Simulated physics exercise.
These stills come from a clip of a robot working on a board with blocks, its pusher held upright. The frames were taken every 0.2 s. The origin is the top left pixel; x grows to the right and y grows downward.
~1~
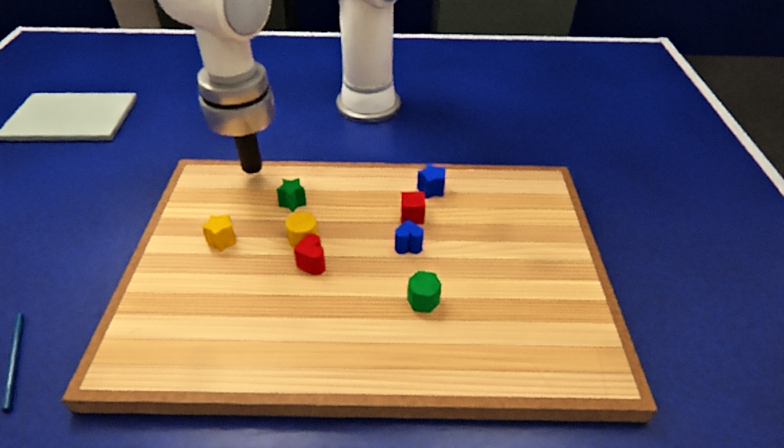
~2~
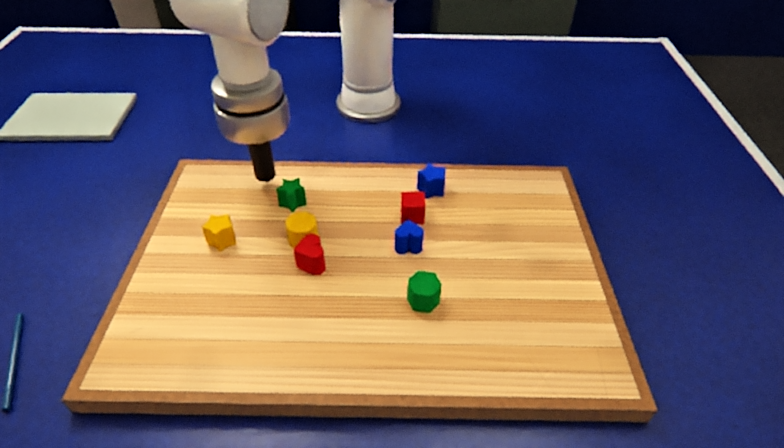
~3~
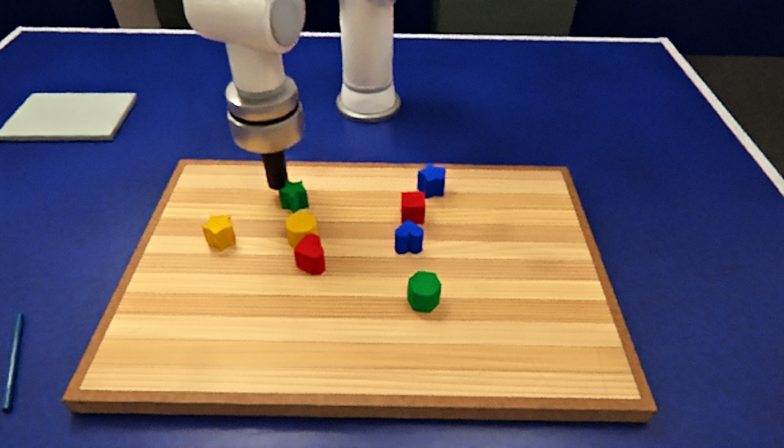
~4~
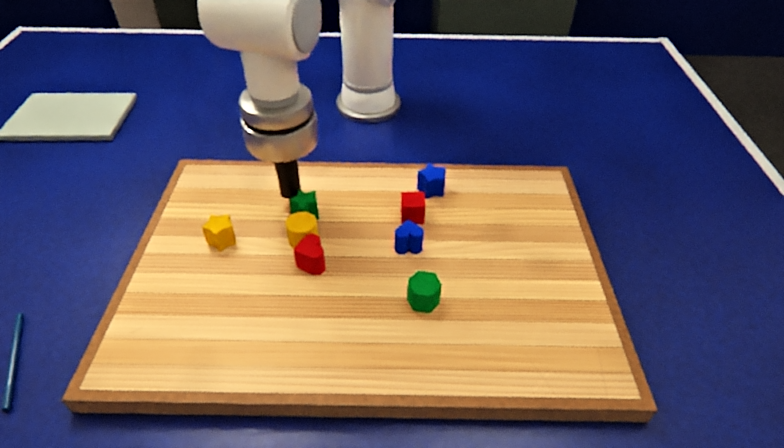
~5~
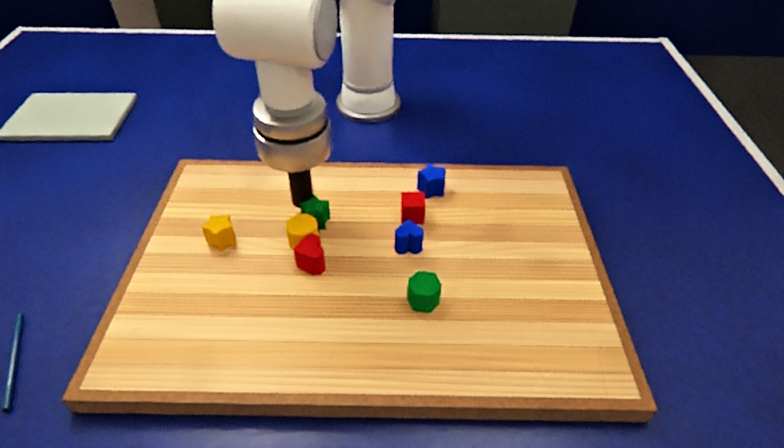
We see a robot arm over a wooden board of red, blue, green and yellow blocks; its dark tip moves right and toward the viewer, reaches the green star-shaped block and pushes it a short way in that direction.
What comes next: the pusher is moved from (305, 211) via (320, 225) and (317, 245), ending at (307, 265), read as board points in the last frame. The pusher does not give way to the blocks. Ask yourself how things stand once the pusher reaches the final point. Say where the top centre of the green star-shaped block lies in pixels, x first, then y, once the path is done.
For the centre of its top, I'd go with (337, 230).
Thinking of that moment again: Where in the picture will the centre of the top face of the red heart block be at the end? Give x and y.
The middle of the upper face of the red heart block will lie at about (303, 267) in the picture.
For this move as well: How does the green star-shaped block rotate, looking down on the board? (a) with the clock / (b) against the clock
The one that fits is b, against the clock.
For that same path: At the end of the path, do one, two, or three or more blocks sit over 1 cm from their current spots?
It will shift three or more blocks.
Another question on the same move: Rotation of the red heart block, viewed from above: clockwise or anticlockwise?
My prediction: CCW.
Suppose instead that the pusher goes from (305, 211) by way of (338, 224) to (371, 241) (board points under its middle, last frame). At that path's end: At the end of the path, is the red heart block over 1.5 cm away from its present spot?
It seems not.
On the path given first. One third of the way, pusher (319, 215); yellow cylinder (303, 228); red heart block (309, 251); green star-shaped block (332, 218).
Two thirds of the way, pusher (315, 235); yellow cylinder (291, 241); red heart block (305, 262), turned 65° anticlockwise; green star-shaped block (337, 230), turned 40° anticlockwise.
At the end, pusher (306, 255); yellow cylinder (276, 254); red heart block (303, 267), turned 90° anticlockwise; green star-shaped block (337, 230), turned 50° anticlockwise.
